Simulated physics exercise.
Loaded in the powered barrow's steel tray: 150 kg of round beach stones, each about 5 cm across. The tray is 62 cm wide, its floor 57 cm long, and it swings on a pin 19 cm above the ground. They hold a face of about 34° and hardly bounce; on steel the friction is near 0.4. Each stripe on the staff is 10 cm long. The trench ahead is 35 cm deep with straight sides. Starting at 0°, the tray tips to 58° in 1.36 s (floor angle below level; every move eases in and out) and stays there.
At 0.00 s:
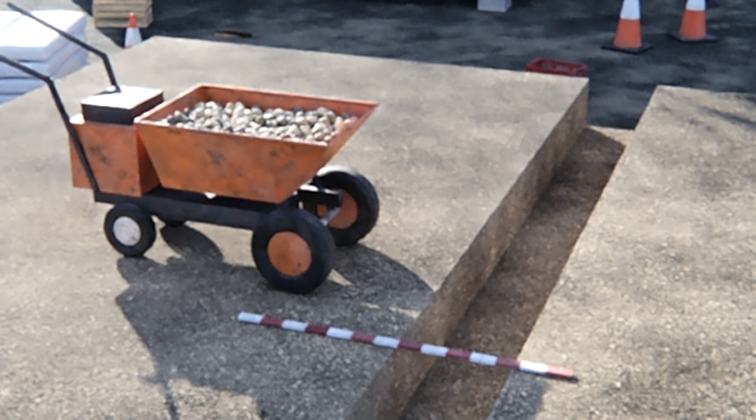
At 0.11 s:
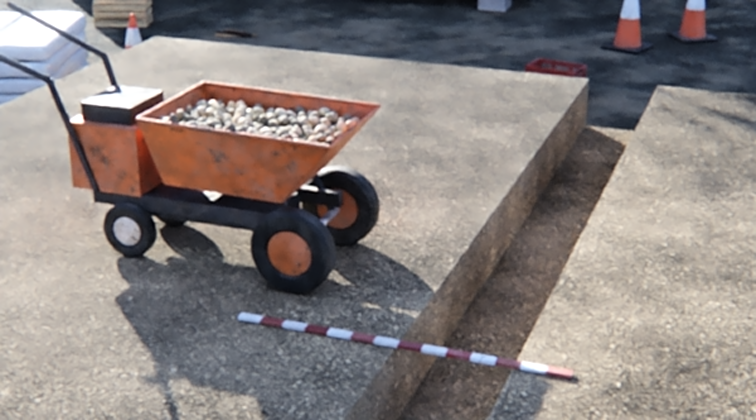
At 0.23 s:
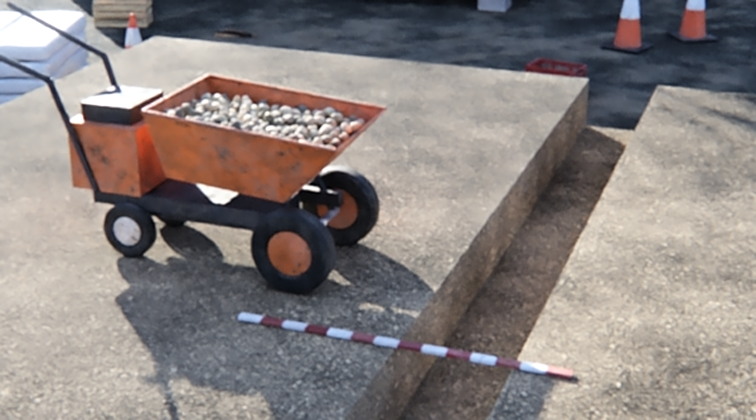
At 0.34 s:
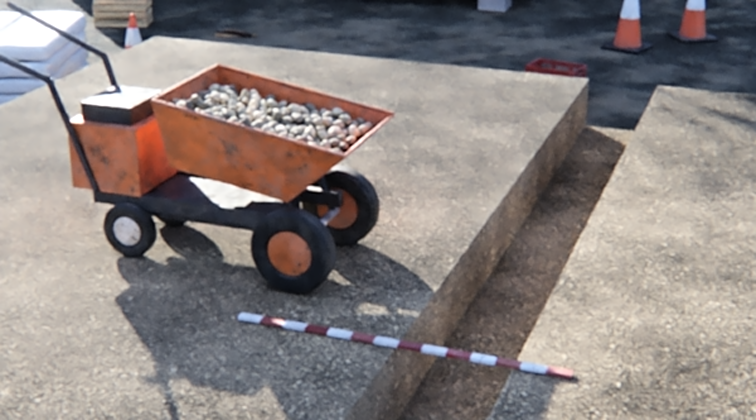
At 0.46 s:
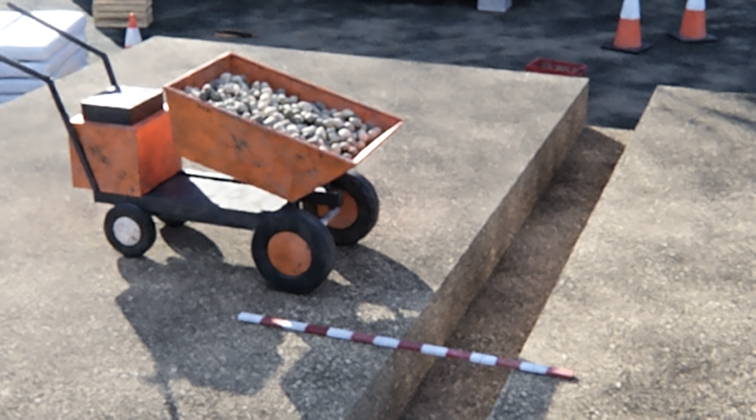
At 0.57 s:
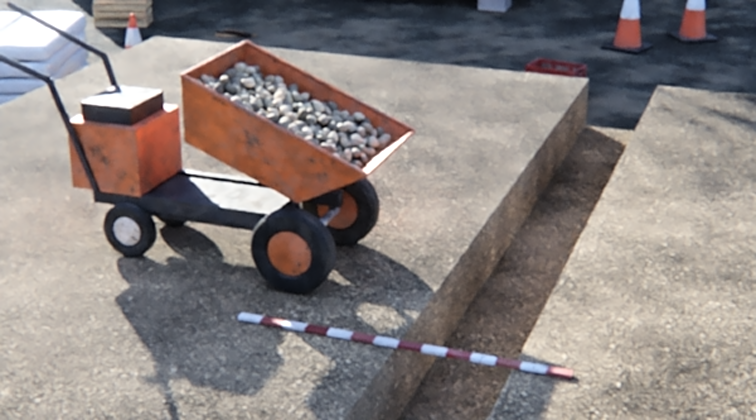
On a concrete slab, an orange powered barrow steadily tilts its tray of stones toward the right.
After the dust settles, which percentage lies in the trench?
About 84 per cent.
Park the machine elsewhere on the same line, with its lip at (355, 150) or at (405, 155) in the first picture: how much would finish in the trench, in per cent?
Near 85 per cent from the first place, 50 from the second.
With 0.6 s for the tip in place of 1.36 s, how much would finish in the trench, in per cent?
Then about 85 per cent.
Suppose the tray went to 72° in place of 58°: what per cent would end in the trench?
In that case some 100 per cent.
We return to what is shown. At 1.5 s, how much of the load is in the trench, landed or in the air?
About 20 per cent by then.
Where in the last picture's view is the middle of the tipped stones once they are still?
Around (486, 351).
After 1.0 s the floor is at 49°; 100 % in the tray; the foremost stones are at (410, 190).
After 1.5 s the floor is at 58°; 77 % in the tray, 2 % short of the trench, 21 % in the trench; the foremost stones are at (503, 356).
After 1.8 s the floor is at 58°; 48 % in the tray, 2 % short of the trench, 50 % in the trench; the foremost stones are at (543, 348).
After 3.8 s the floor is at 58°; 15 % in the tray, 1 % short of the trench, 84 % in the trench; the foremost stones are at (549, 336).
